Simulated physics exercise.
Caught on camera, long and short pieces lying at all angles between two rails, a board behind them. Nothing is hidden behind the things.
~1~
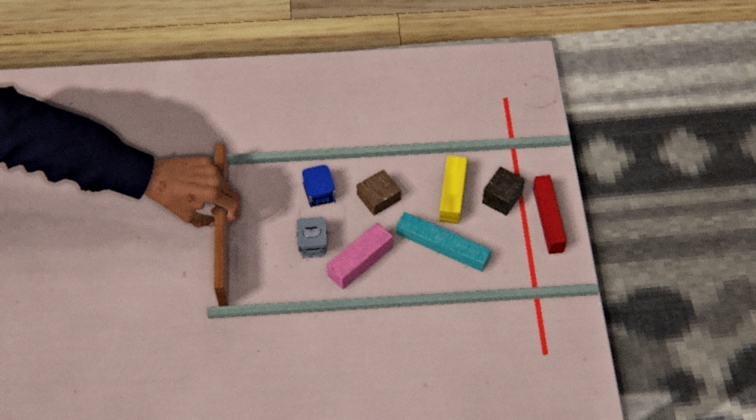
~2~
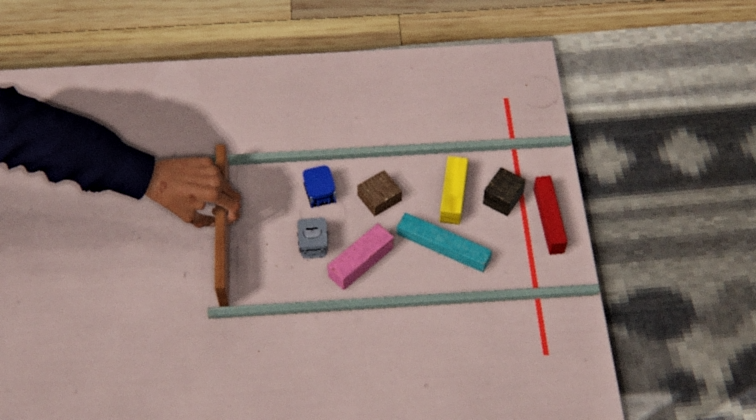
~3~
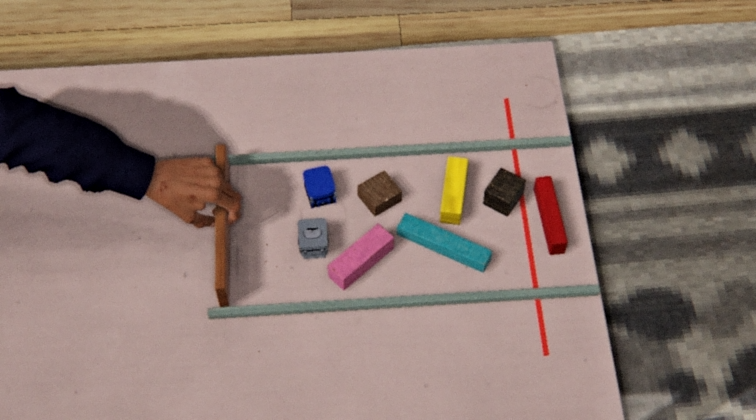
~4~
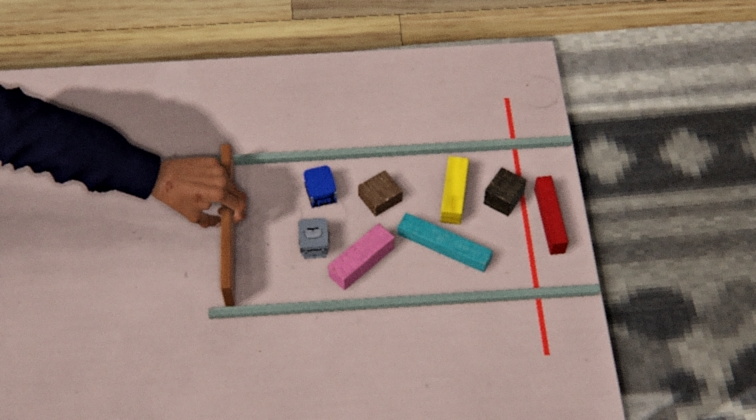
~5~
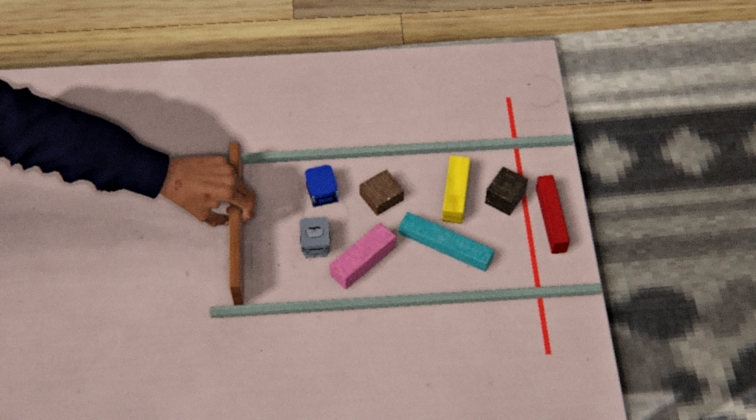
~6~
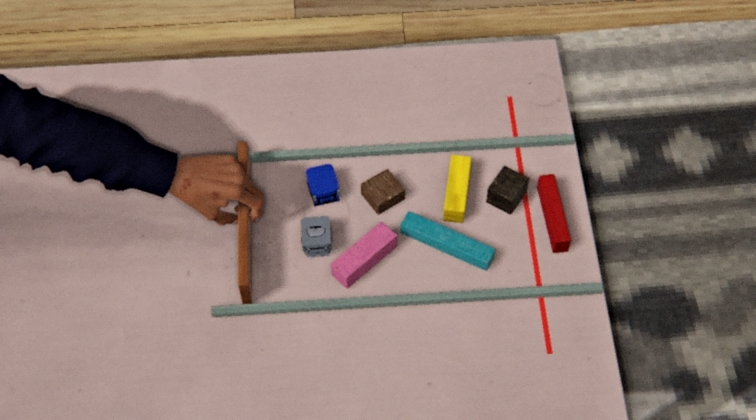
A hand in a dark sleeve grips an upright brown board at the left end of two grey-green rails on a pale pink surface, seen from above, with wood flooring and a patterned rug beyond. Between the rails lie blue, grey, brown, pink, turquoise, yellow and black pieces, with a red stick right of a red line. The hand holds nearly still, then slides the board slightly right, without touching the pieces.
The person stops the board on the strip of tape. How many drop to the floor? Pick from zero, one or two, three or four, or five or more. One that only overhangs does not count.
The number that fall off is three or four.
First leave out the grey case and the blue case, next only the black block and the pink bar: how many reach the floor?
2 in the first case, 2 in the second.
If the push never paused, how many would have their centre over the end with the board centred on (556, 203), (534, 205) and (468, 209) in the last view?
The counts: 5, 4 and 0.
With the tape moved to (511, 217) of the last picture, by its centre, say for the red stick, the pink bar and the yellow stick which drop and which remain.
The red stick is lost; the pink bar stays on; the yellow stick survives.
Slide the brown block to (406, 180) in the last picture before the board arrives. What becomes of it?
The brown block is kept.
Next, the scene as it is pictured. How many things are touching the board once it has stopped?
That makes 3.
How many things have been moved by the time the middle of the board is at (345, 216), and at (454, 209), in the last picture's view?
By then 4, and 8.
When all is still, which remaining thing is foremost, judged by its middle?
The brown block.
A little later, none off yet; red stick at rest near (554, 213); black block at rest near (508, 190); yellow stick at rest near (457, 189).
Next, none off yet; red stick at rest near (554, 213); black block at rest near (509, 190); yellow stick shifted a little near (477, 187).
Later still, none off yet; red stick shifted a little near (595, 210); black block shifted well along near (574, 182); yellow stick shifted about its own width near (548, 182).
When it is over, the number that fall off is three or four; down, turquoise bar, yellow stick, black block and red stick.
